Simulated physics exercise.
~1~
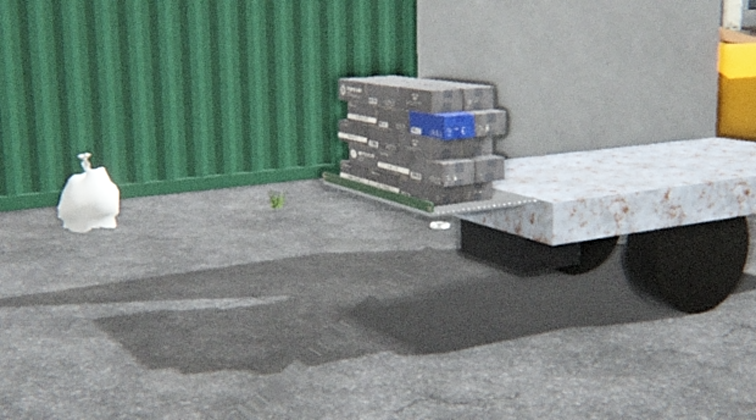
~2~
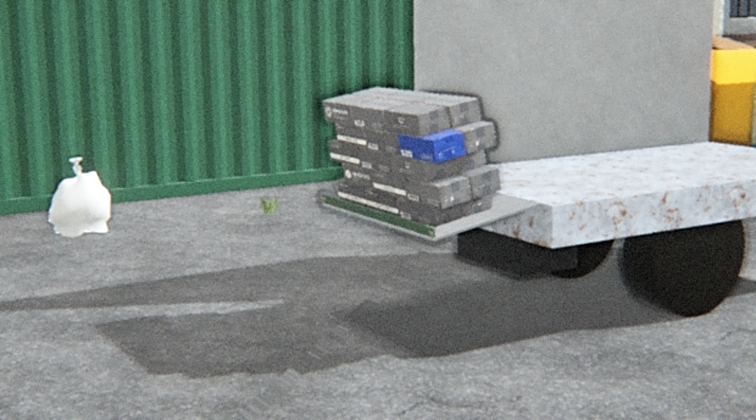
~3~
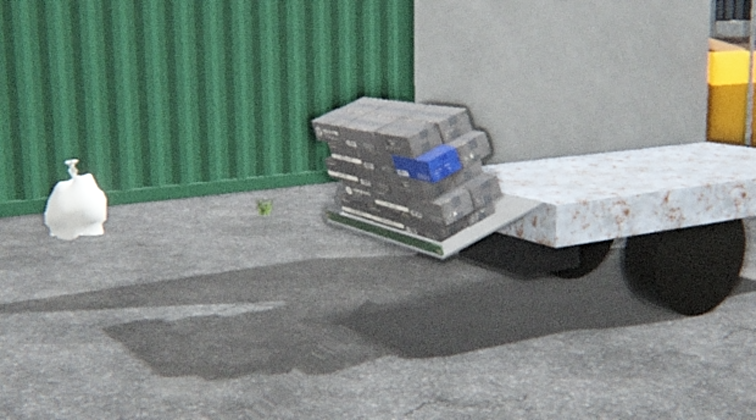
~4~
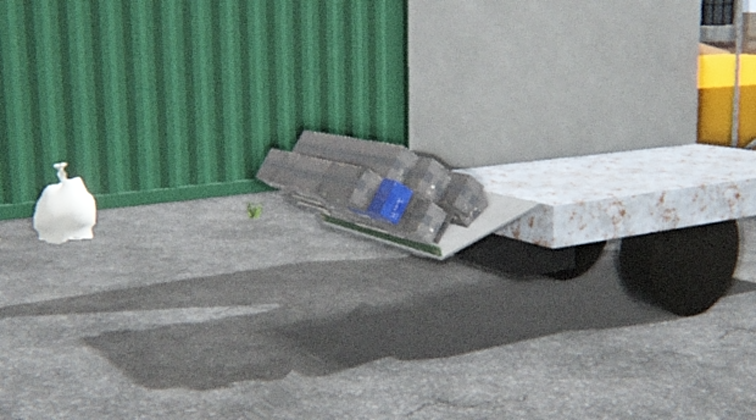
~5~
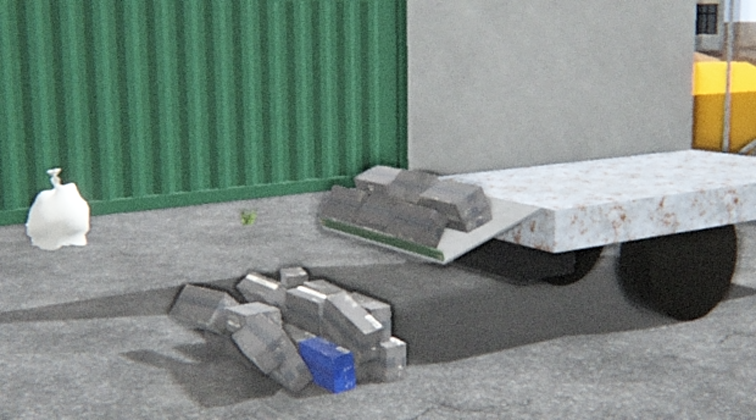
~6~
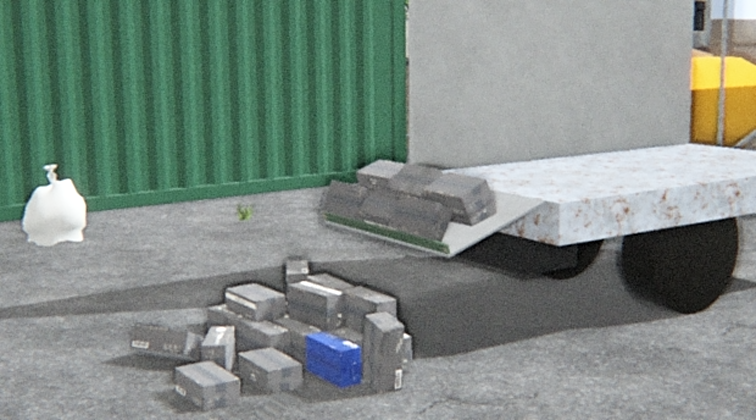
The video shows a stack of grey boxes with one blue box on a platform at the back of a flatbed, which tilts downward until the upper boxes slide and topple off to the left; most end scattered on the ground, the blue one among them, while a few stay on the sloping platform.
